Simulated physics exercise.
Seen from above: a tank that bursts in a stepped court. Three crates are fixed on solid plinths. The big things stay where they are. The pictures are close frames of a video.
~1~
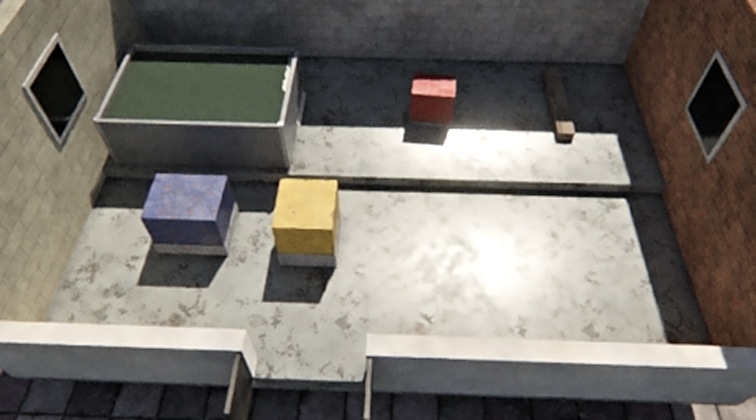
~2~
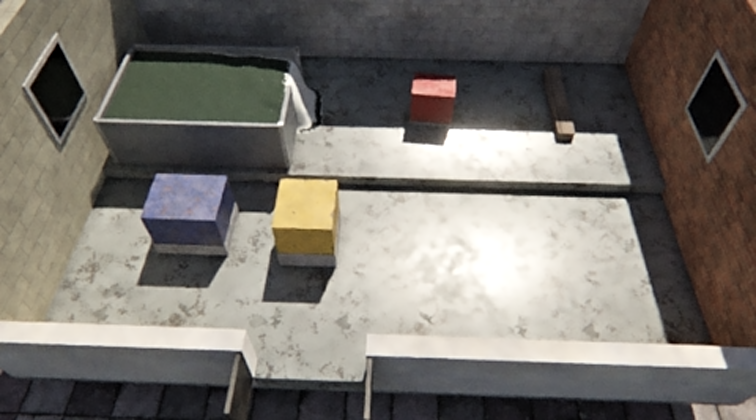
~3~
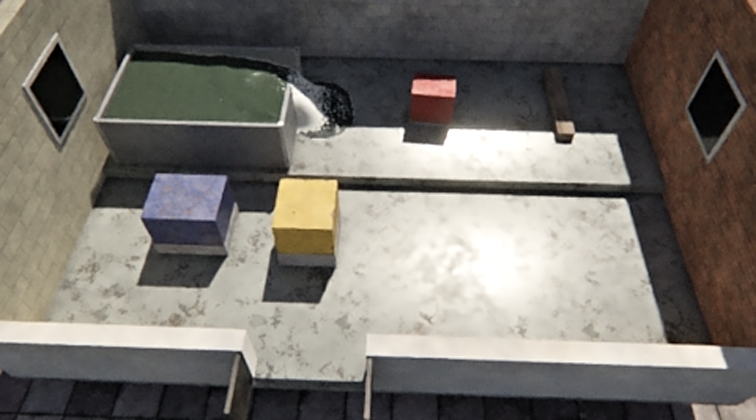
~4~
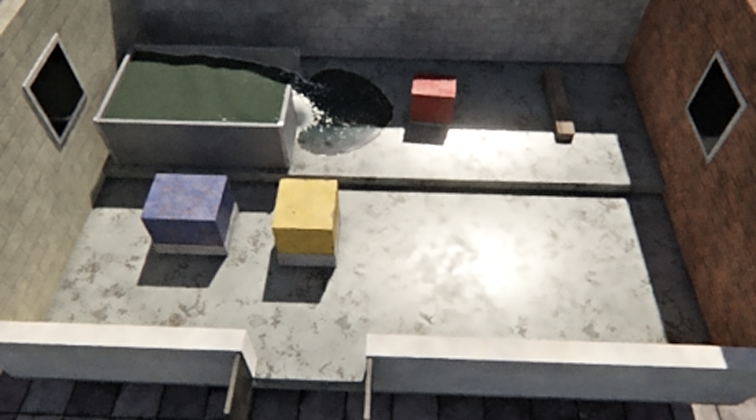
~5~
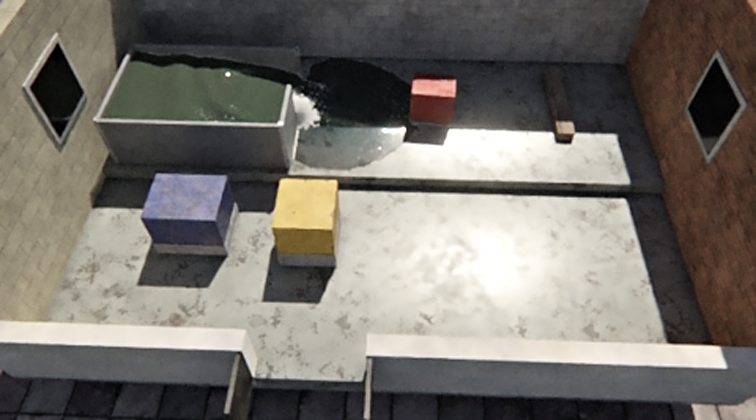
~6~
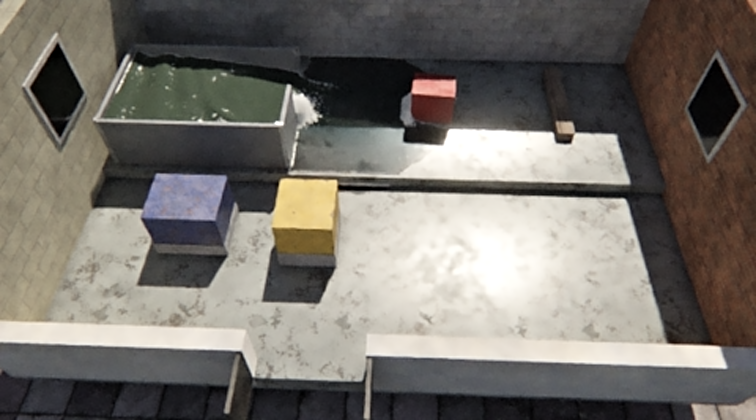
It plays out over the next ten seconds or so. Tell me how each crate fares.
In the end: The red crate is soaked; the blue crate keeps dry; the yellow crate keeps dry.
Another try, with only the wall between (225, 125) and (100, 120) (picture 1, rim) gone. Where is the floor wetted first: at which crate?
The blue crate.
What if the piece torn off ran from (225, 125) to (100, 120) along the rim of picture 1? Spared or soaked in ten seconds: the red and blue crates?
In short: Red crate is spared, blue crate ends up wet.
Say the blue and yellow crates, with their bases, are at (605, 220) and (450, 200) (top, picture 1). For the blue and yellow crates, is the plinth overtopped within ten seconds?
Blue crate is soaked, yellow crate is safe.
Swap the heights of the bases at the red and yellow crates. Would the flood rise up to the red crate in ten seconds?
Then: The red one is soaked.
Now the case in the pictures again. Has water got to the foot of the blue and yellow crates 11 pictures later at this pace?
One by one: Blue no, yellow touched.
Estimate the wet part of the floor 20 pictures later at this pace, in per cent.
Near 60 in a hundred.
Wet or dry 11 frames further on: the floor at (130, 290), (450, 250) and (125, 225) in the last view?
In that order: Dry, flooded, not flooded.
A moment on, water covers 25 % of the floor; the red crate water round its plinth, the blue crate not reached, the yellow crate water round its plinth.
Next, water covers 40 % of the floor; the red crate water round its plinth, the blue crate not reached, the yellow crate water round its plinth.
Then, water covers 60 % of the floor; the red crate water round its plinth, the blue crate not reached, the yellow crate water round its plinth.
Later, water covers 65 % of the floor; the red crate water round its plinth, the blue crate not reached, the yellow crate water round its plinth.
In the end, water covers 90 % of the floor; the red crate was topped, the blue crate stayed above the water, the yellow crate stayed above the water.
